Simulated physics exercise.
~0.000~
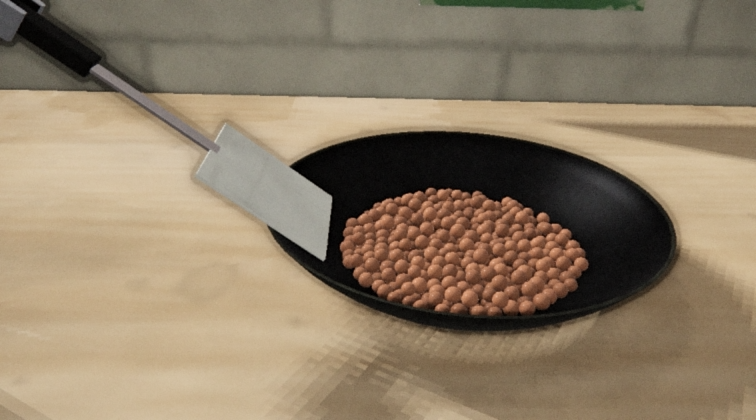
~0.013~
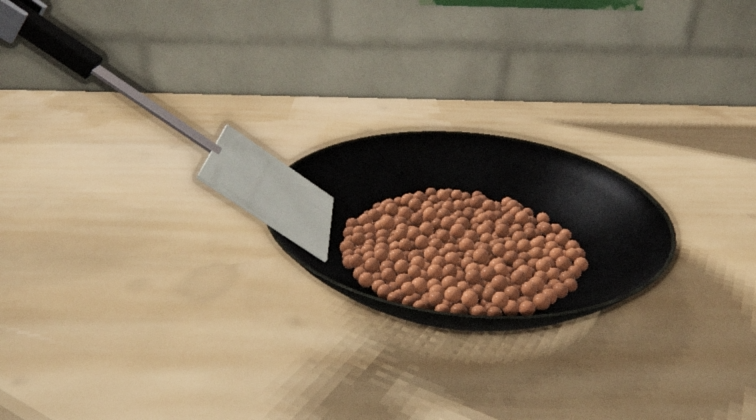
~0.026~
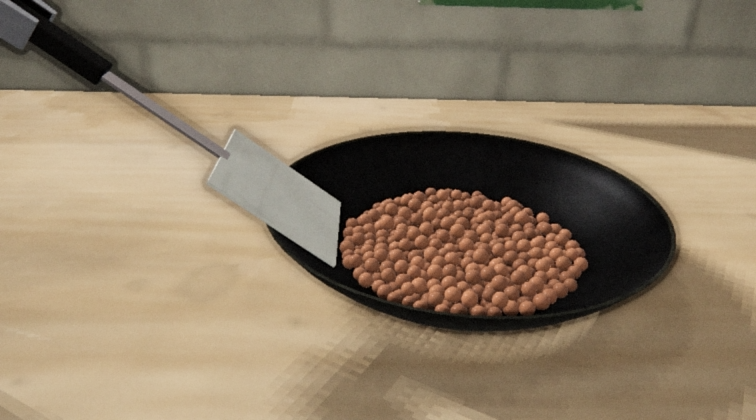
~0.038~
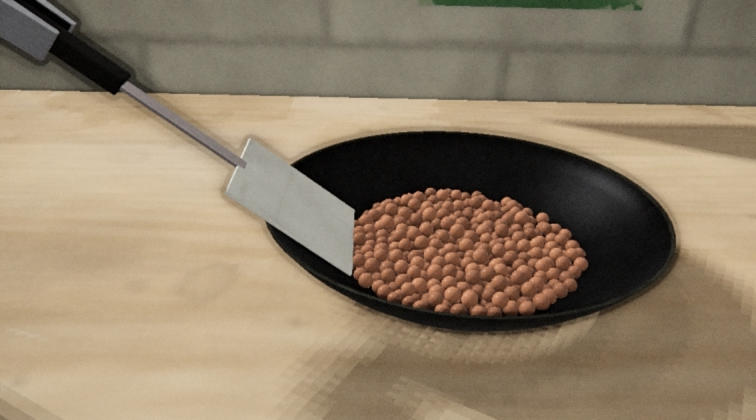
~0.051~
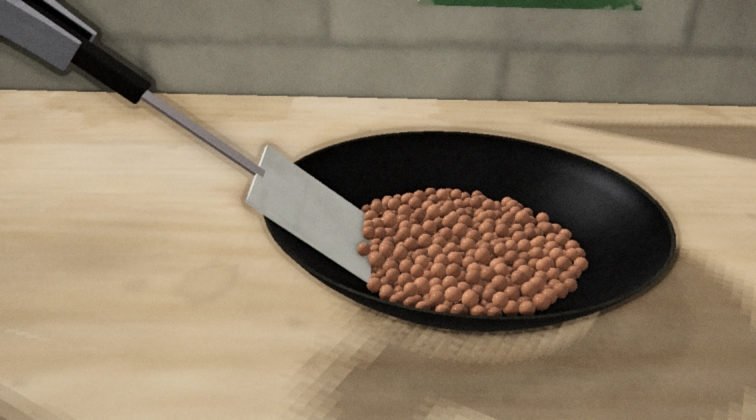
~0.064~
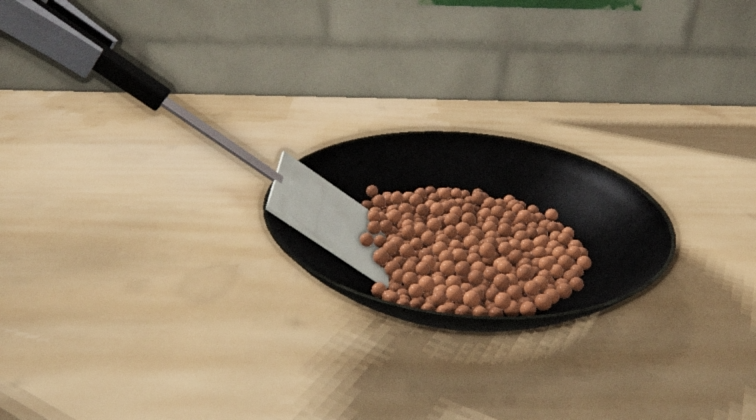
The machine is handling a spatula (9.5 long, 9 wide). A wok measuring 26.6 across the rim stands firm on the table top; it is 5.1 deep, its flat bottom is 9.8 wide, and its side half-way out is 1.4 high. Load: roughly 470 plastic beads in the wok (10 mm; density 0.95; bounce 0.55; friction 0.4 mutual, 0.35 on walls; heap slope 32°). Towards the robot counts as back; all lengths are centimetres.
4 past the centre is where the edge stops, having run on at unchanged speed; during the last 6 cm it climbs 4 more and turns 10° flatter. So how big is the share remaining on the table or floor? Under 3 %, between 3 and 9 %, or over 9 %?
Between 3 and 9 %.
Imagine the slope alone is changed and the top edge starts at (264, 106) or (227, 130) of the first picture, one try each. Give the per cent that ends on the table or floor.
About 5% and 5%.
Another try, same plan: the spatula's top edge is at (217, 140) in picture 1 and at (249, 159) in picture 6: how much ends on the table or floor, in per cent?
Some 0 percent ends up on the table or floor.
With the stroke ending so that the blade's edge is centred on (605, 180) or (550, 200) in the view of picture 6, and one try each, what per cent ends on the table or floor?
Around 30 per cent for the first try and 10 per cent for the second.
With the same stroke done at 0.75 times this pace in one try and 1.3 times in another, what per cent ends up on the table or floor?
About 0 and 15 per cent.
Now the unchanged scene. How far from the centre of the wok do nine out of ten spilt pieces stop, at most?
That's near 40 cm.
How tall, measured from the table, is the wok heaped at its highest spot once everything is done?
It reaches roughly 5.5 cm.
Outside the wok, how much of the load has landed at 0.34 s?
Roughly 2 percent.
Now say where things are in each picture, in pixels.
In the first picture, spatula top edge at (212, 147), sloping 37°; upper third of the load around (458, 240), from x 345 to 580, top at y 195; 473 in the wok.
In the second picture, spatula top edge at (213, 149), sloping 37°; upper third of the load around (458, 240), from x 345 to 580, top at y 195.
In the third picture, spatula top edge at (222, 154), sloping 37°; upper third of the load around (458, 240), from x 345 to 580, top at y 195.
In the fourth picture, spatula top edge at (239, 163), sloping 37°; upper third of the load around (454, 240), from x 350 to 580, top at y 195.
In the fifth picture, spatula top edge at (257, 171), sloping 37°; upper third of the load around (452, 237), from x 350 to 580, top at y 195.
In the sixth picture, spatula top edge at (275, 177), sloping 37°; upper third of the load around (454, 238), from x 355 to 585, top at y 190; 473 in the wok.
By 0.09 s, sloping 37°, highest piece 5 above the table; 473 in the wok.
By 0.13 s, sloping 33°, highest piece 6 above the table; 473 in the wok.
By 0.34 s, sloping 27°, highest piece 7 above the table; 451 in the wok, 14 on the table or floor, 8 on the blade or in flight.
By 1.39 s, sloping 27°, highest piece 5 above the table; 451 in the wok, 22 on the table or floor.
Final count, 451 in the wok, 22 on the table or floor. That is 5 % on the table or floor.
